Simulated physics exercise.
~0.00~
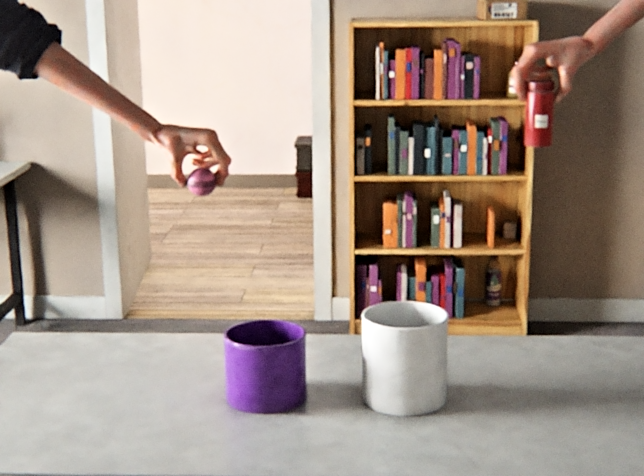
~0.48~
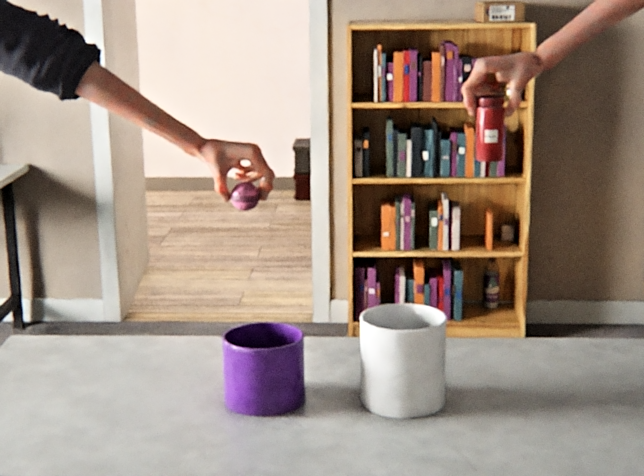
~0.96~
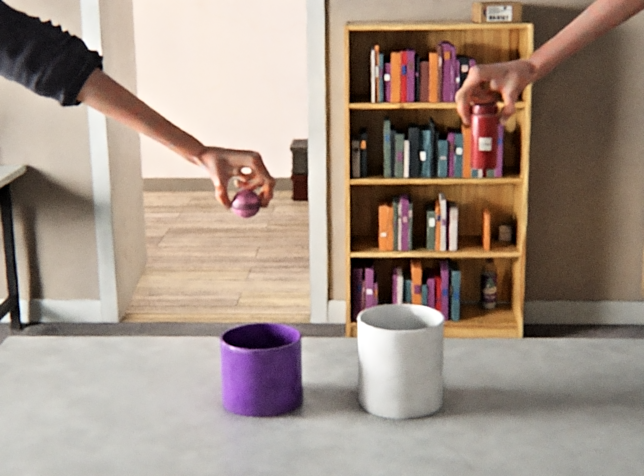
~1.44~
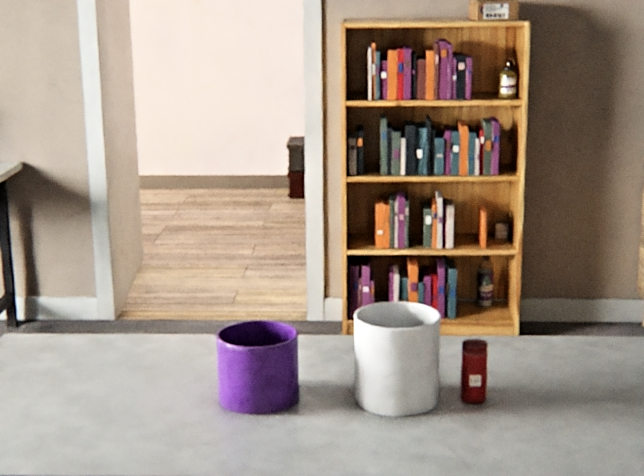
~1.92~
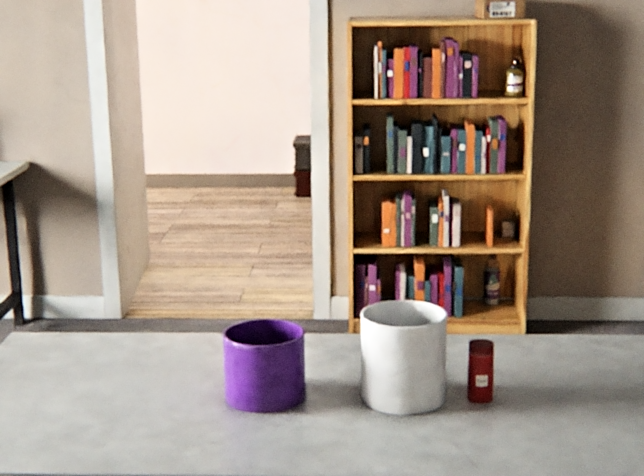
To begin with, two hands reach in from opposite sides above a grey table, the left one holding a pinkish ball and the right one a small red shaker, with a purple container and a white one below and a bookshelf behind. The left hand moves right with the ball while the right hand brings the shaker left, and both dip slightly. Then the hands let go and withdraw from view. The ball drops into the purple container and is out of sight. The shaker misses the white container and ends up standing upright on the table, just to its right.
